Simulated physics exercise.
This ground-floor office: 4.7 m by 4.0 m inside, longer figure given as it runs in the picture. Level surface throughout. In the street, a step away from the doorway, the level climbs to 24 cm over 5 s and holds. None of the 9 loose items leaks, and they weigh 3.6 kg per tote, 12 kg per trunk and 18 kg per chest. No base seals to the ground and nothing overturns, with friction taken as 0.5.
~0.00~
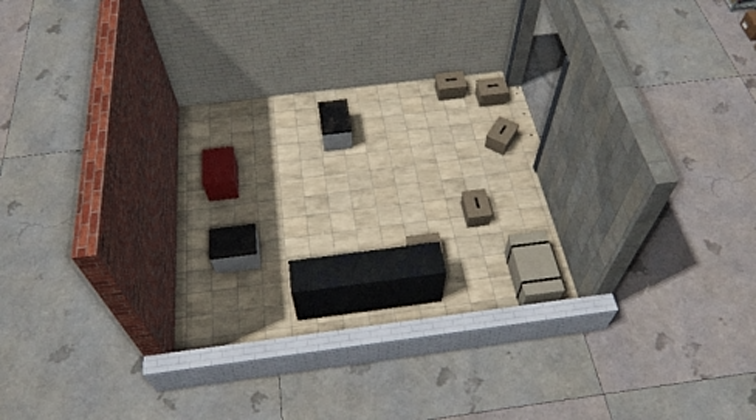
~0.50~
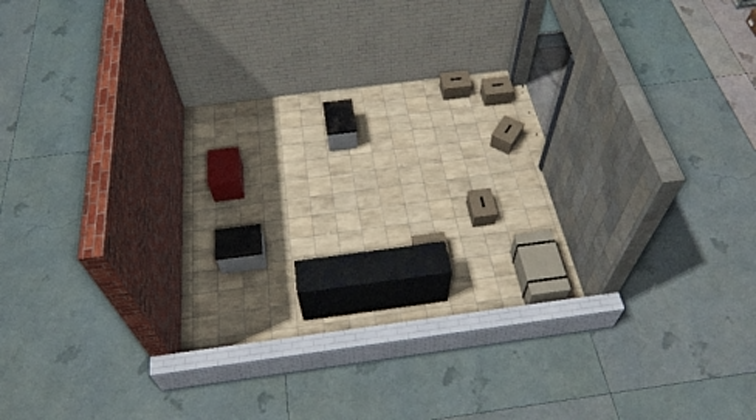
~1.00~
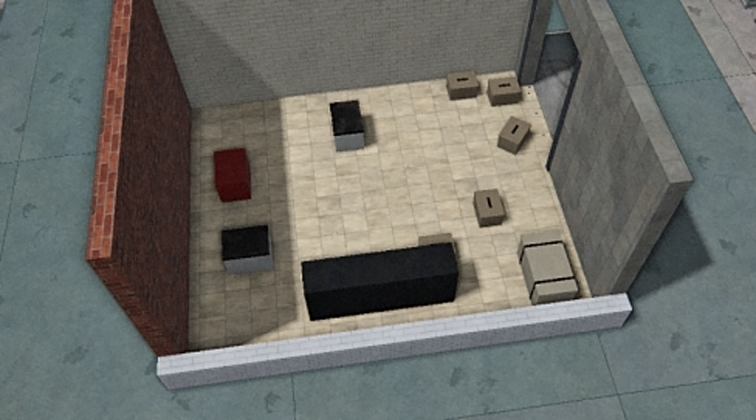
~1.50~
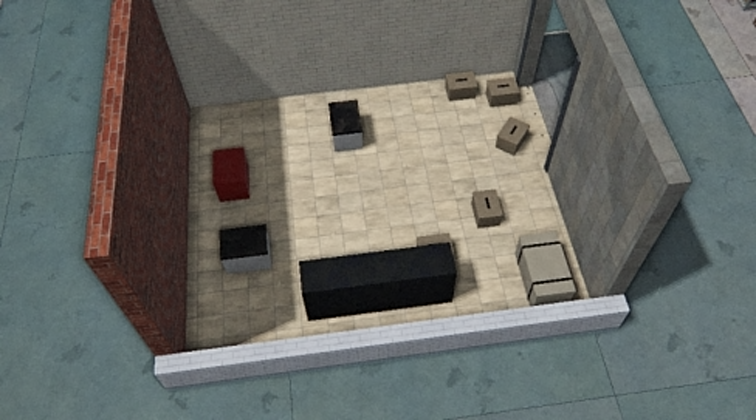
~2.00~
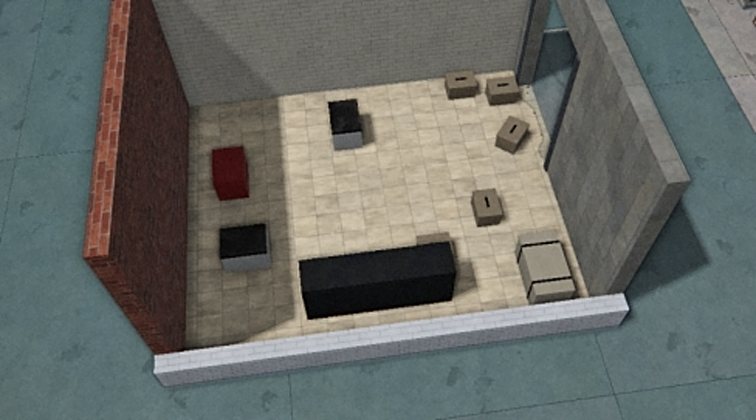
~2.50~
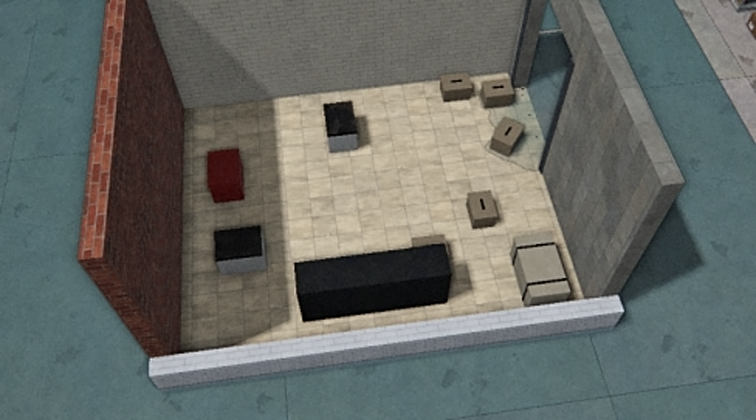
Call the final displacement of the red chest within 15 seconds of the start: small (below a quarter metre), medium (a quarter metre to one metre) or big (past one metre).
Big.
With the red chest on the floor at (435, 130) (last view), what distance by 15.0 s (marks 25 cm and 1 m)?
Here it heads a good way off.
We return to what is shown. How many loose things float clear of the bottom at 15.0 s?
I count 9.
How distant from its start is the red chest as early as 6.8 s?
Around 0 centimetres.
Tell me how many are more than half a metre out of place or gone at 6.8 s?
Result: 2.
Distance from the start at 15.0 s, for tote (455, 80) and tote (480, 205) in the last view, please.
The first is 400 cm from its start, the second 20 cm.
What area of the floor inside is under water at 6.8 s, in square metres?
That flooded area is roughly 14 m2.
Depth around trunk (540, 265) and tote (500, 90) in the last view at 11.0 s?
About 4 and 7 cm.
After 3.5 s the red chest is near (223, 167), 0.0 m from its start, aground; 0 afloat.
After 6.8 s the red chest is near (223, 167), 0.0 m from its start, aground; 3 afloat.
After 11.0 s the red chest is near (218, 229), 1.0 m from its start, afloat; 7 afloat.
After 15.0 s the red chest is near (304, 236), 1.5 m from its start, afloat; 9 afloat.
